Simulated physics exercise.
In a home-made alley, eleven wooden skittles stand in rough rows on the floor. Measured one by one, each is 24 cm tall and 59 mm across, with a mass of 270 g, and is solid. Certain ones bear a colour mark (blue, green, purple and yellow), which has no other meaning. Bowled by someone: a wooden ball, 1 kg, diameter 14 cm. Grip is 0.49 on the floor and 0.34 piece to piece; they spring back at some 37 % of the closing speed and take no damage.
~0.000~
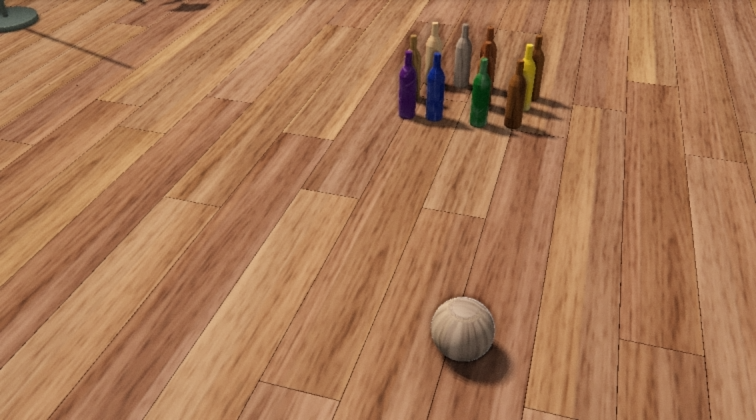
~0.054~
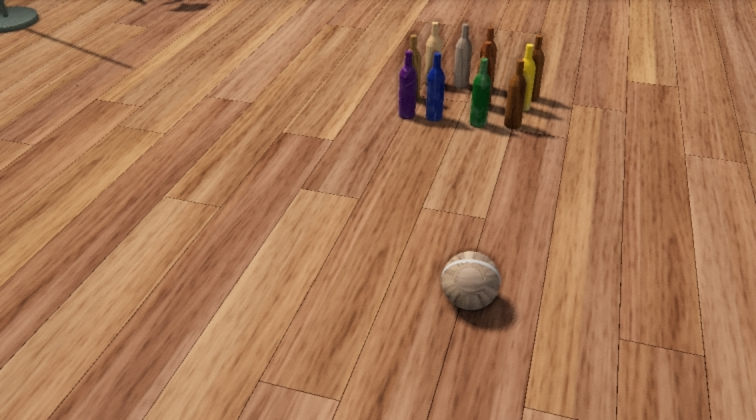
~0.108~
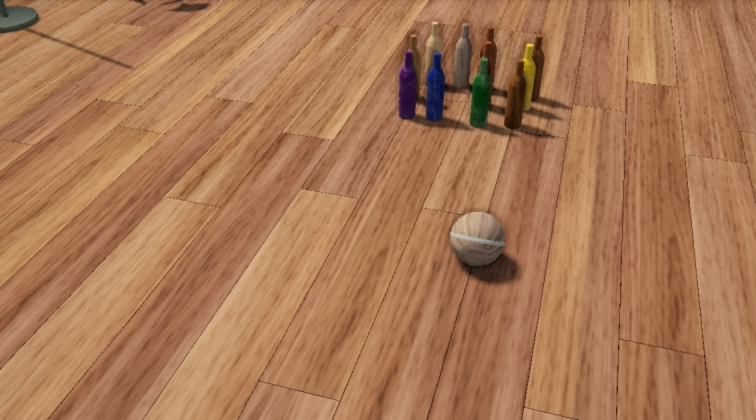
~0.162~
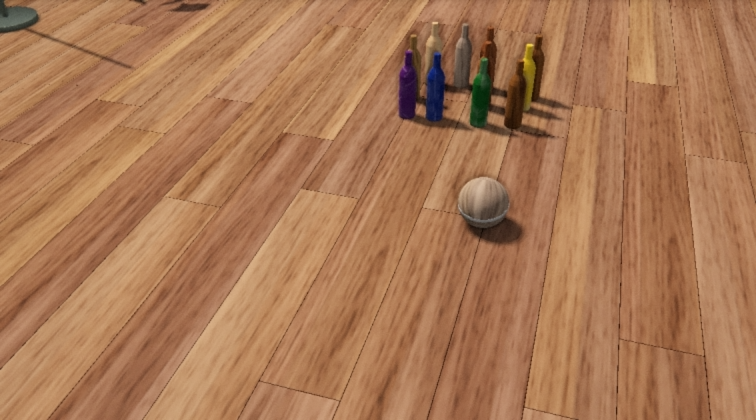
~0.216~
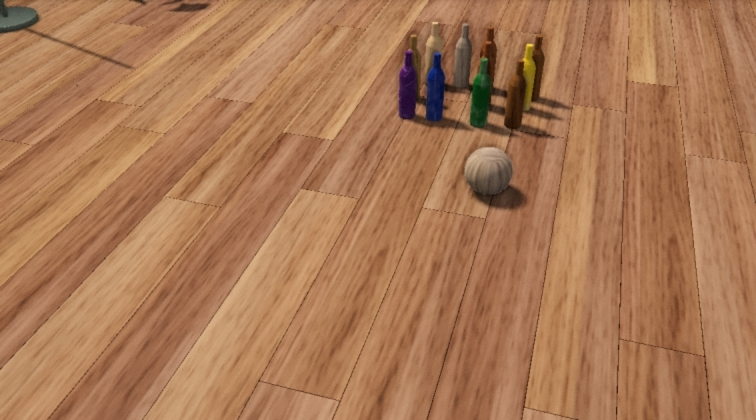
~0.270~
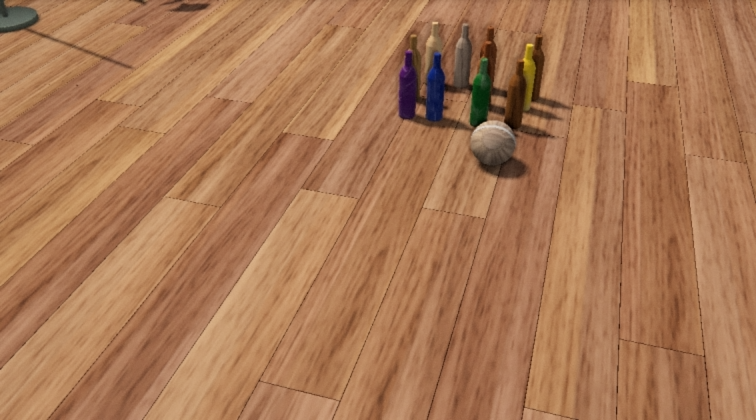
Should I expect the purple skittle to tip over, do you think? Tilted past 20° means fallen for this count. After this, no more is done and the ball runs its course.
No.
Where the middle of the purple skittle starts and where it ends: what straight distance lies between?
Start and end lie near 0 cm apart.
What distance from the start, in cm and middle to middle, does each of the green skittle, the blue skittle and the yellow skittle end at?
So green shifts 40 cm, blue shifts 0 cm and yellow shifts 40 cm.
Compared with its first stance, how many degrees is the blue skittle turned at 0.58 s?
About 0 degrees.
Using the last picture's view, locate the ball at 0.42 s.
Position: About (503, 96).
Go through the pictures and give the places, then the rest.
In the first picture (each place is the centre of the face we see best), ball (463, 329) 1.04 m before the front row; purple skittle (412, 88); yellow skittle (532, 80); green skittle (480, 96); all in place.
In the second picture, ball (471, 281) 88 cm before the front row; purple skittle (412, 88).
In the third picture, ball (477, 239) 72 cm before the front row; purple skittle (412, 88).
In the fourth picture, ball (484, 203) 56 cm before the front row; purple skittle (412, 88).
In the fifth picture, ball (489, 171) 40 cm before the front row; purple skittle (412, 88).
In the sixth picture, ball (493, 143) 24 cm before the front row; purple skittle (412, 88); blue skittle (440, 90); yellow skittle (532, 80); all in place.
By 0.42 s, ball still moving; none of the 11 skittles over, 5 disturbed; purple skittle unmoved; green skittle tilted 20°.
By 0.58 s, ball still moving; 5 of the 11 skittles over; purple skittle unmoved; yellow skittle tilted 69°.
By 1.06 s, ball still moving; 8 of the 11 skittles over; purple skittle unmoved; yellow skittle lying flat.
When it is over (1.5 s), ball rolling away; 8 of the 11 skittles over; purple skittle unmoved; yellow skittle lying flat; green skittle lying flat. In pixels of the last frame, middles, purple skittle near (408, 85), yellow skittle near (573, 68).
